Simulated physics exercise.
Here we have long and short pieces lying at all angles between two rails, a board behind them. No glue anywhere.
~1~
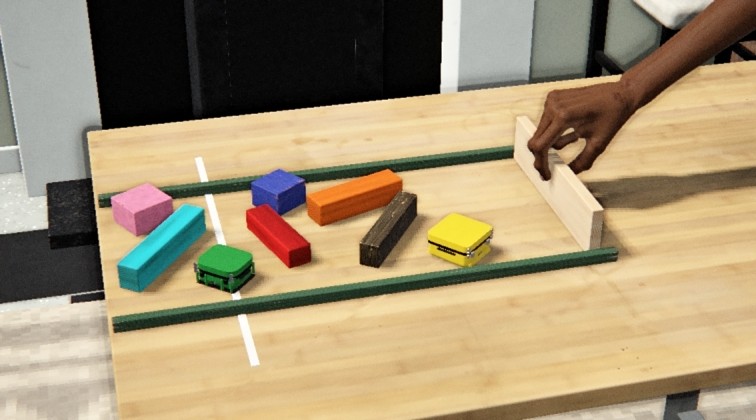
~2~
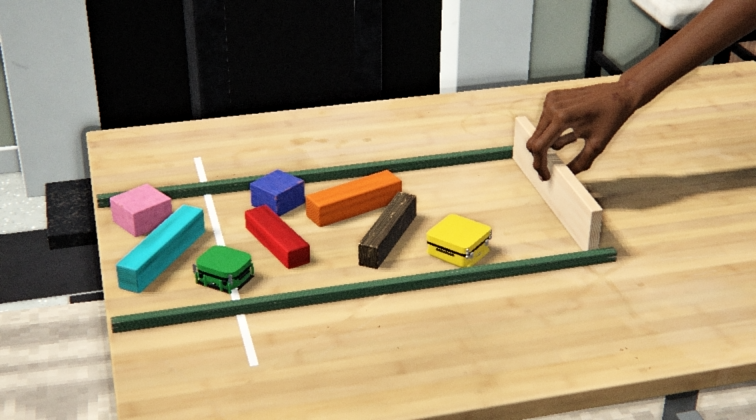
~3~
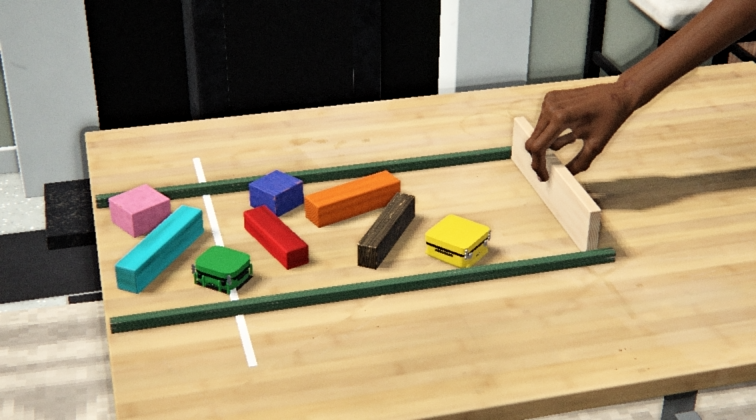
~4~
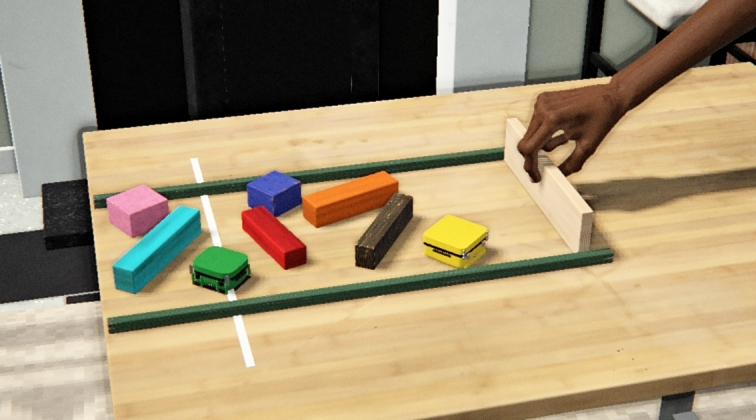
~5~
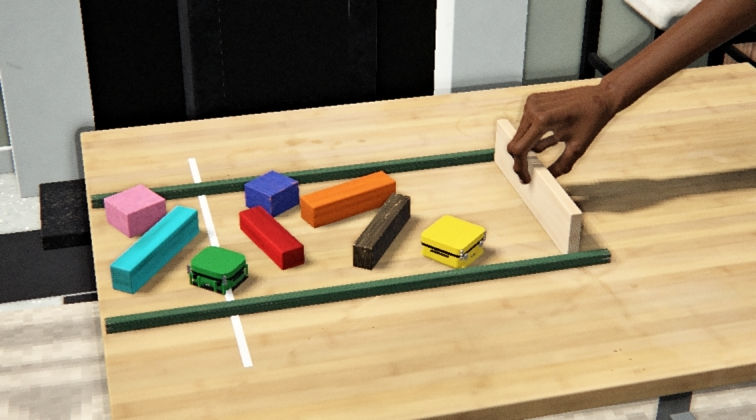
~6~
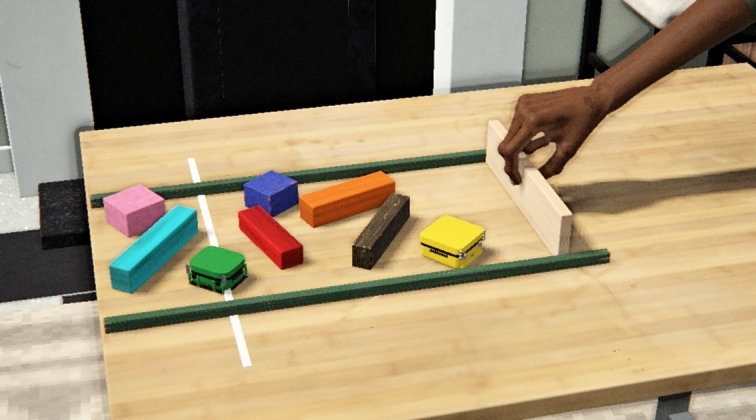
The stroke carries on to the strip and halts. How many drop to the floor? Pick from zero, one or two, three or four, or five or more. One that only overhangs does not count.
Here the number that fall off is one or two.
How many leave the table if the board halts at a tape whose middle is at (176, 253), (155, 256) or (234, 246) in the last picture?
Try by try, 3, 4 and 1.
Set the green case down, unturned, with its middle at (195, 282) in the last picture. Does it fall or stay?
It holds on.
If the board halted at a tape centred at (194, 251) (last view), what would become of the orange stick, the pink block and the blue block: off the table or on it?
The orange stick does not fall, the pink block does not fall, the blue block is kept.
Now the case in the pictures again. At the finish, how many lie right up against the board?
In contact: 3.
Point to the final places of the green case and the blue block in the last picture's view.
About (125, 296), and the other about (174, 199).
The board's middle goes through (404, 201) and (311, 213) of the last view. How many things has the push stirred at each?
At the one place 3, at the other 7.
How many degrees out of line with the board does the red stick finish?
Roughly 30° out of line.
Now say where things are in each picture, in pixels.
The first frame shows pink block (143, 209); turquoise stick (163, 247); green case (225, 270); board (555, 182); tape (223, 247).
The second frame shows turquoise stick (162, 247); red stick (277, 236).
The third frame shows green case (223, 270); yellow case (457, 243).
The fourth frame shows pink block (138, 211); black bar (385, 230).
The fifth frame shows turquoise stick (156, 248); orange stick (349, 199).
The sixth frame shows pink block (135, 211); turquoise stick (155, 248); green case (218, 270); board (526, 186); tape (215, 248).
A little later, none off yet; pink block at rest near (135, 211); turquoise stick at rest near (155, 248); green case at rest near (218, 270).
Next, none off yet; pink block shifted a little near (116, 207); turquoise stick shifted a little near (109, 253); green case shifted about its own width near (159, 284).
When it is over, the number that fall off is one or two; down, turquoise stick.
